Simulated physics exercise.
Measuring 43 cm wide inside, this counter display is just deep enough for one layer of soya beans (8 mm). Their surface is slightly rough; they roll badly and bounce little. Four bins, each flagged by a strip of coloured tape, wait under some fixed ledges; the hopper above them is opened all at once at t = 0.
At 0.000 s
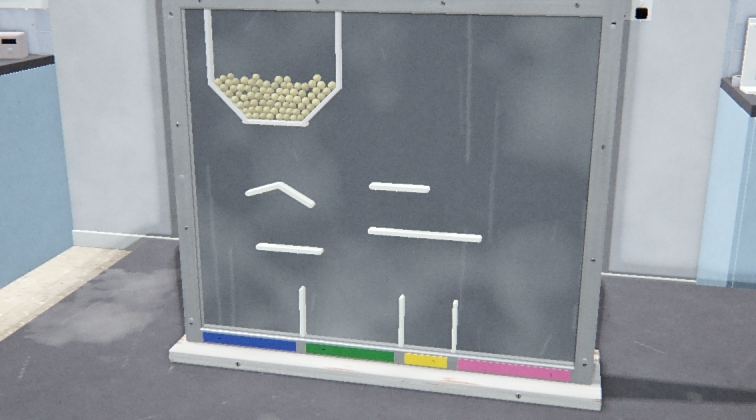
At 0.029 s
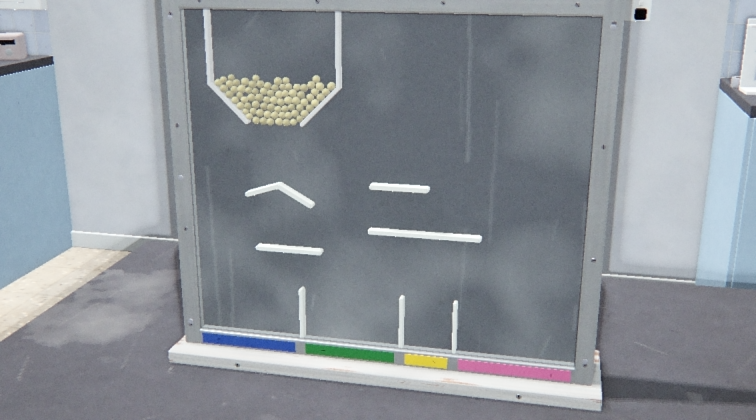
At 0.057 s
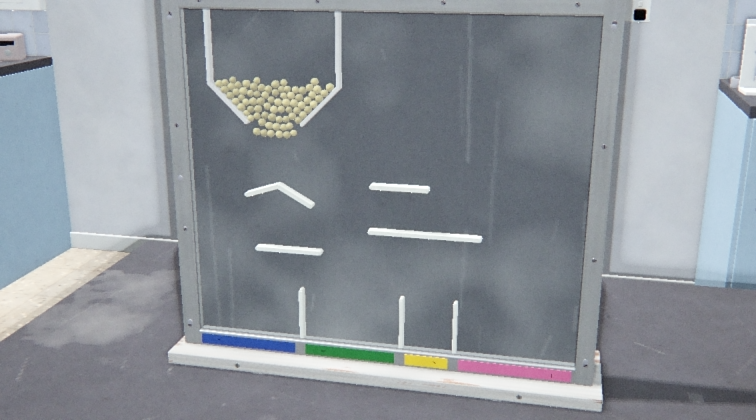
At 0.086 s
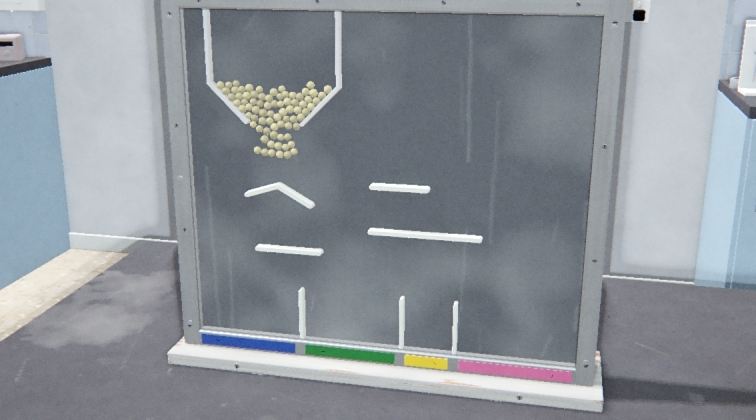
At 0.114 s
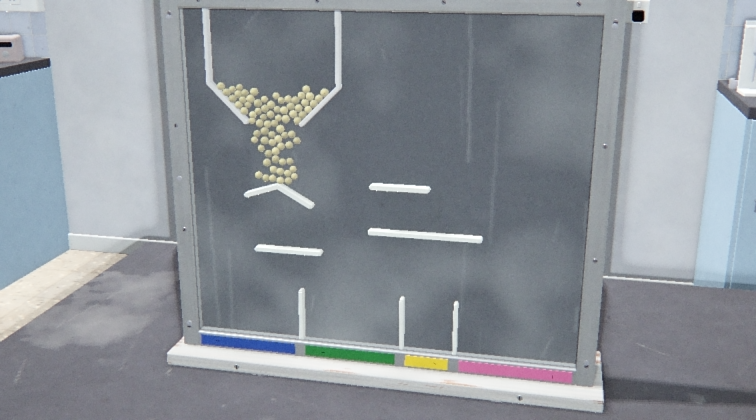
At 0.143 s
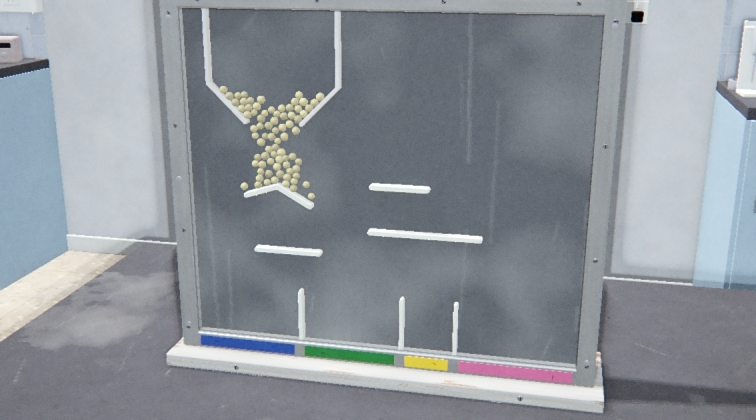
Pale round beans drop from the hopper at the upper left of an upright, grey-framed display panel on a dark surface, seen from the front and slightly above by a nearly still camera. Below are white ledges, one bent like a roof, and upright dividers between blue, green, yellow and pink strips. The hopper's bottom opens, and beans pour in a narrow stream onto the bent ledge, scattering to both sides.
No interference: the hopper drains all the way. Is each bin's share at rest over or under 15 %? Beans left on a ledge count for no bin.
Green: More than; yellow: No more than; blue: More than; pink: No more than 15 per cent.
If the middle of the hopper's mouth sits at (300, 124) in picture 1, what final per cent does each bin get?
Green bin 80, yellow bin 0, blue bin 15, pink bin 5.
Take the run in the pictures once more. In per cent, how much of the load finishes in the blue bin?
45 %.
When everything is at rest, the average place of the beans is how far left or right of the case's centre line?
Some 8 cm left of it.
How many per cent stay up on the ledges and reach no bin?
The share comes to about 0 percent.
After 0.24 s 95 % have left the hopper; down in the bins, nothing yet.
After 0.34 s 100 % have left the hopper; down in the bins, green 15 %, blue 10 %.
After 0.55 s 100 % have left the hopper; down in the bins, green 45 %, blue 40 %.
All still by 1.4 s, green 55 %, yellow 0 %, blue 45 %, pink 0 %.
